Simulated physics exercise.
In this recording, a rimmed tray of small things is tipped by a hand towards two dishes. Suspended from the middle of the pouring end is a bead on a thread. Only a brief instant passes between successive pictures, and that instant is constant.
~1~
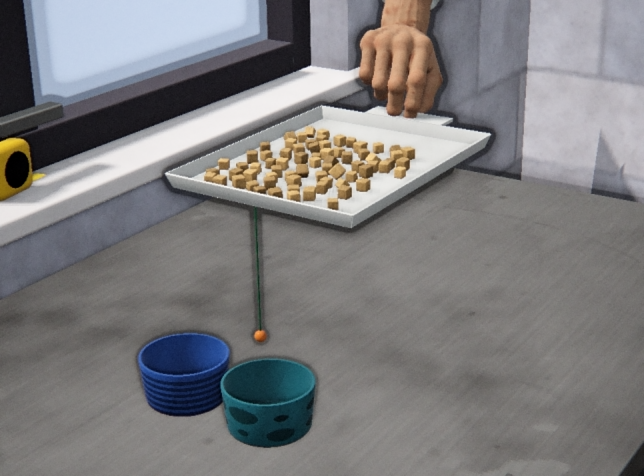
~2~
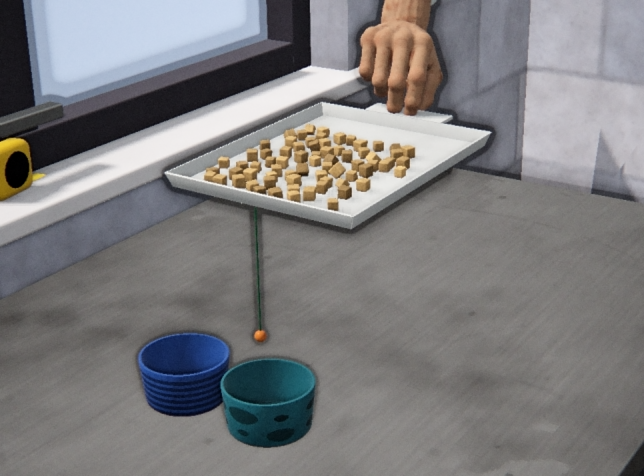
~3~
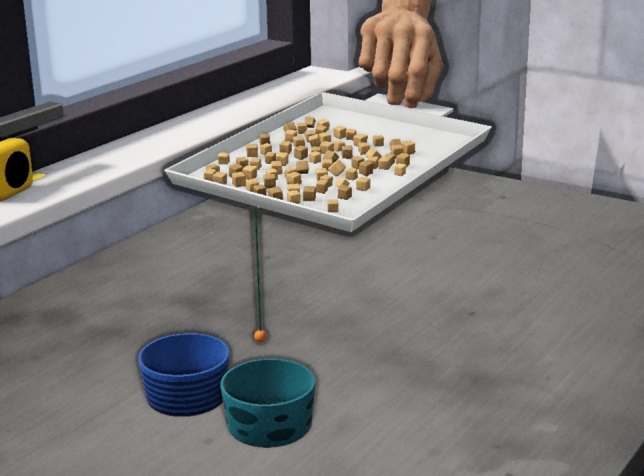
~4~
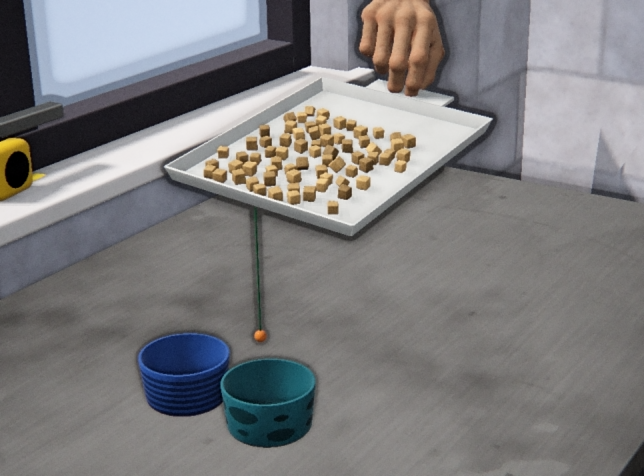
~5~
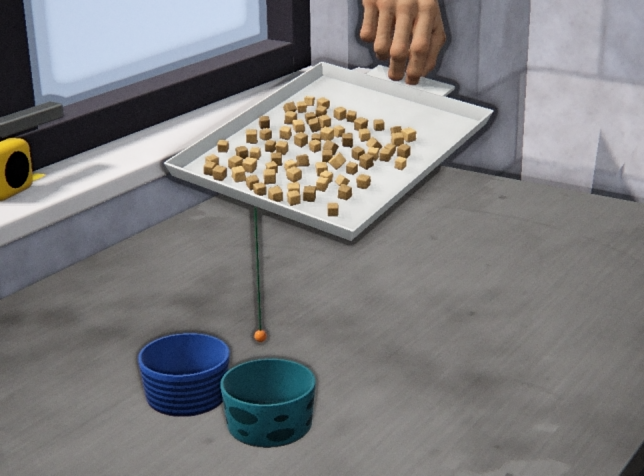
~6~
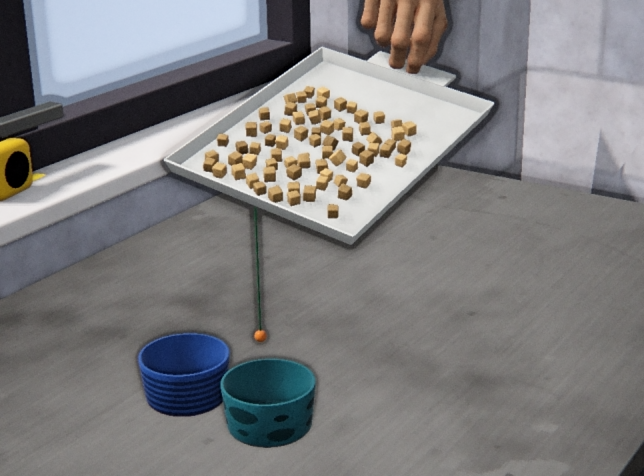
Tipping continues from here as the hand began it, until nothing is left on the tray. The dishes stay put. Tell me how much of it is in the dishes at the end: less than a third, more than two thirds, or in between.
Once it's all tipped, the dishes get not even a third of it.
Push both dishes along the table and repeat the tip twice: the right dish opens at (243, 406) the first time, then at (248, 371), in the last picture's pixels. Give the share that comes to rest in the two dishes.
About 0 per cent first, then about 10 per cent.
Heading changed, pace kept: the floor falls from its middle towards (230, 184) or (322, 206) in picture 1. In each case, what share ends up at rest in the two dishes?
First heading 30 %, second heading 30 %.
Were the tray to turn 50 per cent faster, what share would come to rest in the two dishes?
About 10 in a hundred.
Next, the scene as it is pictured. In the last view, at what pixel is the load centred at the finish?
About pixel (333, 432).
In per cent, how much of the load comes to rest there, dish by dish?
About 0 % ends in the left dish and about 20 % in the right dish.
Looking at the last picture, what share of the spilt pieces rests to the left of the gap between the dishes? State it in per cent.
Looks like close to 10 per cent of it.
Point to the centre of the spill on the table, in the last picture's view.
Look around (357, 430) in the last picture.
Soon, tray tipped steeply; nearly all on the tray; a small part in the air.
A while on, tray tipped right over; nearly all on the tray; a small part outside both.
Towards the end, tray tipped past a quarter turn; about a quarter in the right dish; most outside both.
Finally, tray tipped past a quarter turn; about a quarter in the right dish; none in the left dish; most outside both.
